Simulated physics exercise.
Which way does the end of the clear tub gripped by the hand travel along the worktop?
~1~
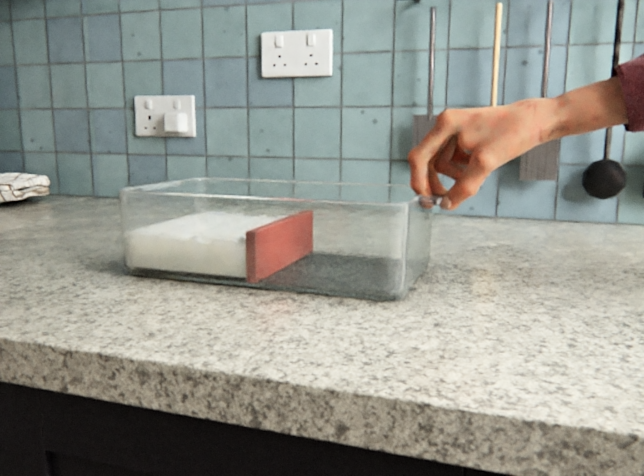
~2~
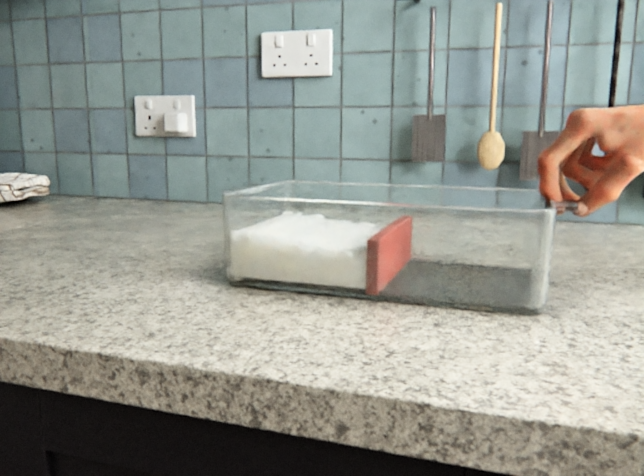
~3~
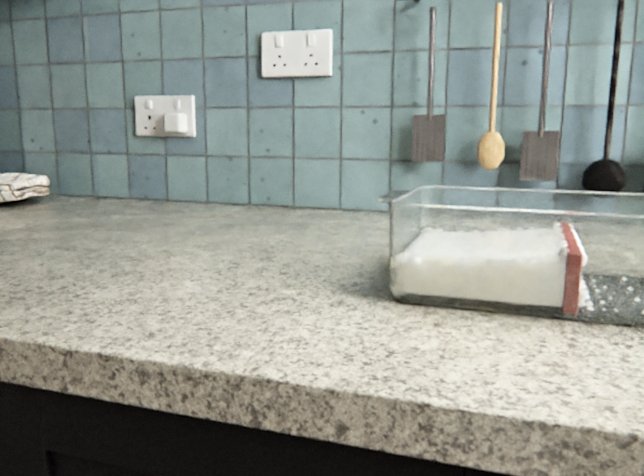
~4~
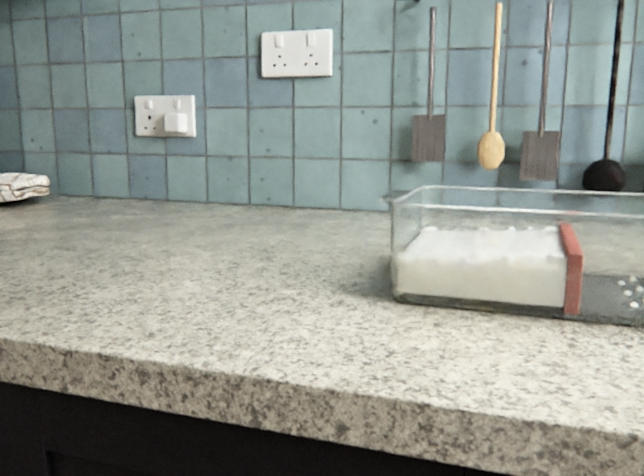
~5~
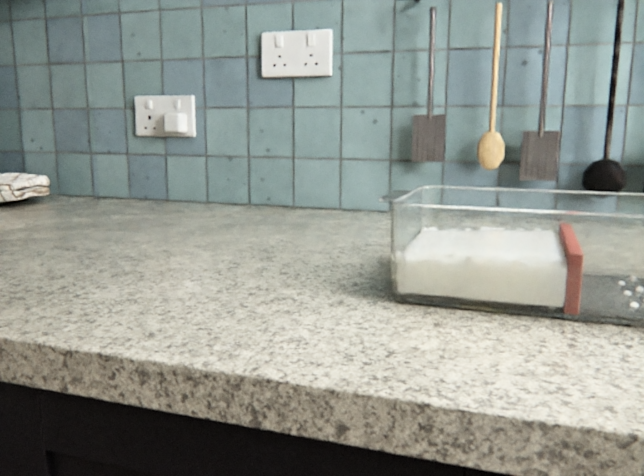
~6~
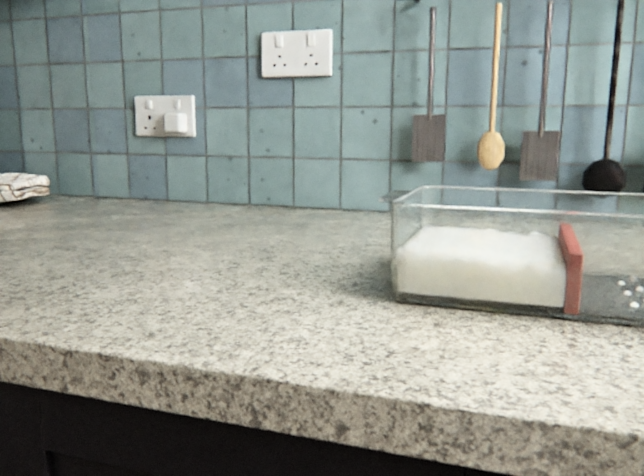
The gripped end of the tub travels to the right, as the hand pulls it along the worktop.
Clear oblong tub of milk sliding right along a worktop, pulled by a hand, then resting with white drops beyond its red divider.
